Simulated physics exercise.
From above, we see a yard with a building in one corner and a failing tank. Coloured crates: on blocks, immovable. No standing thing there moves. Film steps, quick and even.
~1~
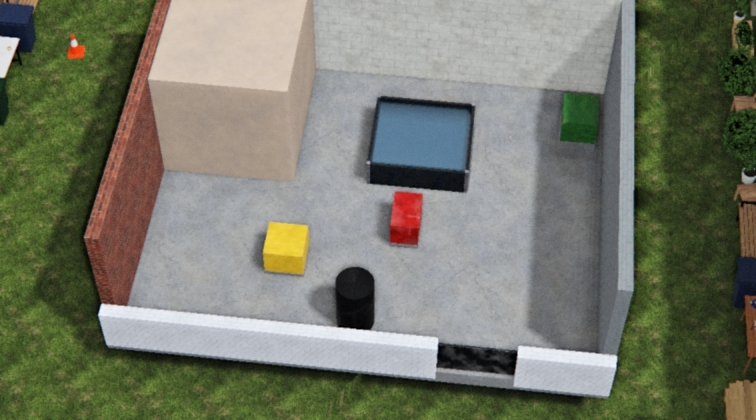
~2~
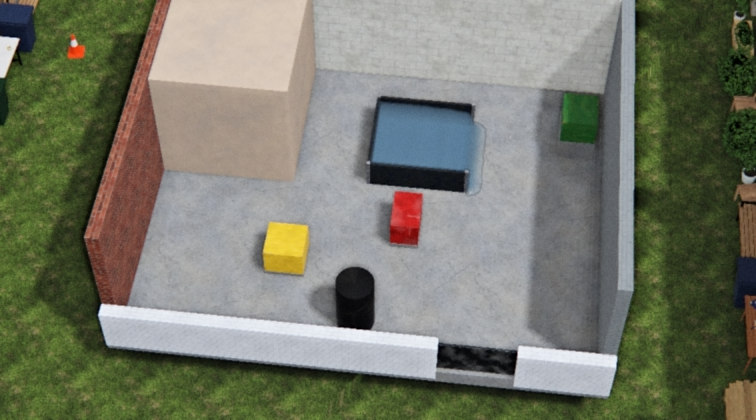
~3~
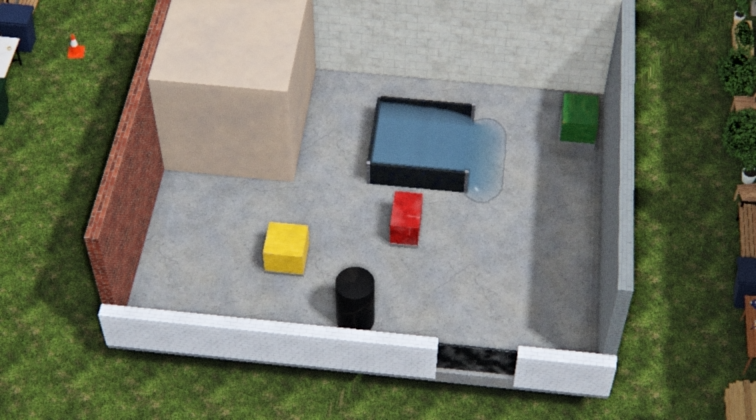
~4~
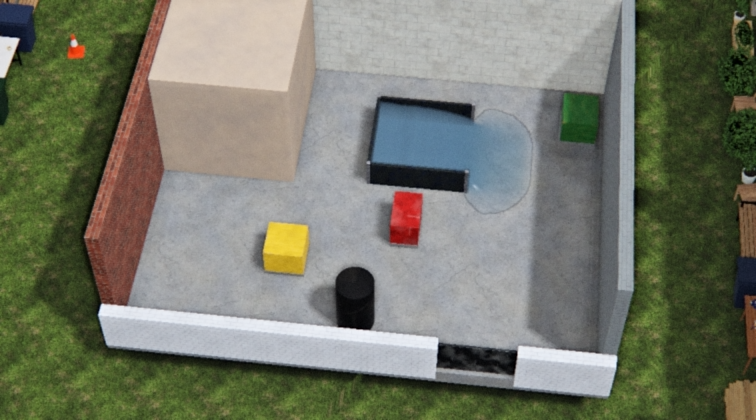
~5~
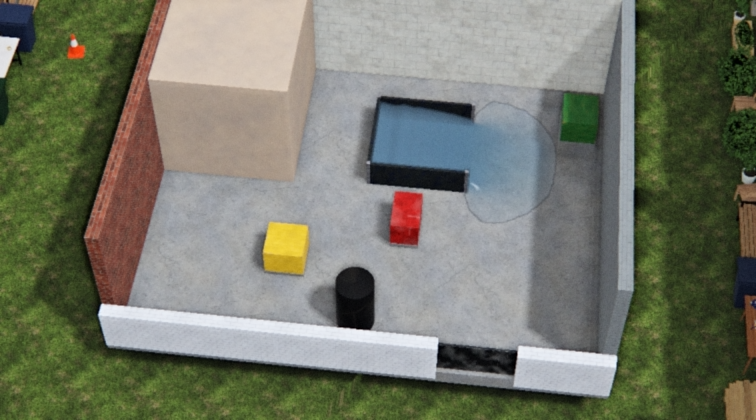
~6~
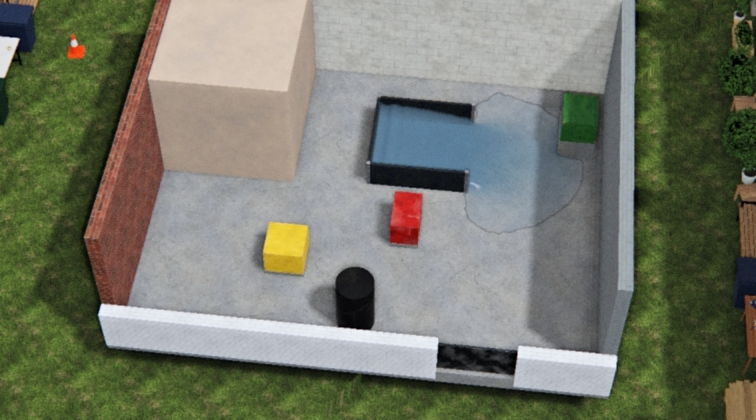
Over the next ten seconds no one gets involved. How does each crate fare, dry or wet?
The red crate comes out dry. The green crate comes out dry. The yellow crate comes out dry.
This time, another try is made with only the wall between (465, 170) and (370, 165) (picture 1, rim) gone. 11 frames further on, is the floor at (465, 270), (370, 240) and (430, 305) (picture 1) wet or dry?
The first point is swamped, the second swamped, the third swamped.
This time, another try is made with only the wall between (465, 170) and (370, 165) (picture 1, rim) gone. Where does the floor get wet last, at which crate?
The green crate.
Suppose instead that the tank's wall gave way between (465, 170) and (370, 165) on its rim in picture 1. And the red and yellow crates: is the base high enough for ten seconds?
Note - red goes wet, yellow goes wet.
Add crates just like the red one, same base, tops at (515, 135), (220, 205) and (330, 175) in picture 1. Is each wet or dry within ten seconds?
In order, the crates: One gets flooded, two stays clear, three stays clear.
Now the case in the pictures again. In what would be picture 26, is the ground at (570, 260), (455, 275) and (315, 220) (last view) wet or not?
Status per point, in sequence: Waterlogged, then unwetted, then unwetted.
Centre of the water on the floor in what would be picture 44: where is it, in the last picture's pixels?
Roughly (488, 207) in the last picture.
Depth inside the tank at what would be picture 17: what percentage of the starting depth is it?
Roughly 32 per cent.
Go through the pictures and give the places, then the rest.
The water tank at (422, 136) is whole and still, in the first picture.
The front is at (472, 192), out from the gap at (468, 151), in the second picture.
Water pours out at (468, 153) and has run to (483, 198), in the third picture.
The front is at (505, 205), out from the gap at (468, 153), in the fourth picture.
Water pours out at (468, 153) and has run to (546, 190), in the fifth picture.
Water pours out at (468, 153) and has run to (574, 190), in the sixth picture.
A moment on, water covers 20 % of the floor; the red crate not reached, the green crate water round its plinth, the yellow crate not reached.
Next, water covers 20 % of the floor; the red crate not reached, the green crate water round its plinth, the yellow crate not reached.
Then, water covers 30 % of the floor; the red crate not reached, the green crate water round its plinth, the yellow crate not reached.
Later, water covers 55 % of the floor; the red crate not reached, the green crate water round its plinth, the yellow crate not reached.
In the end, water covers 85 % of the floor; the red crate stayed above the water, the green crate stayed above the water, the yellow crate stayed above the water.
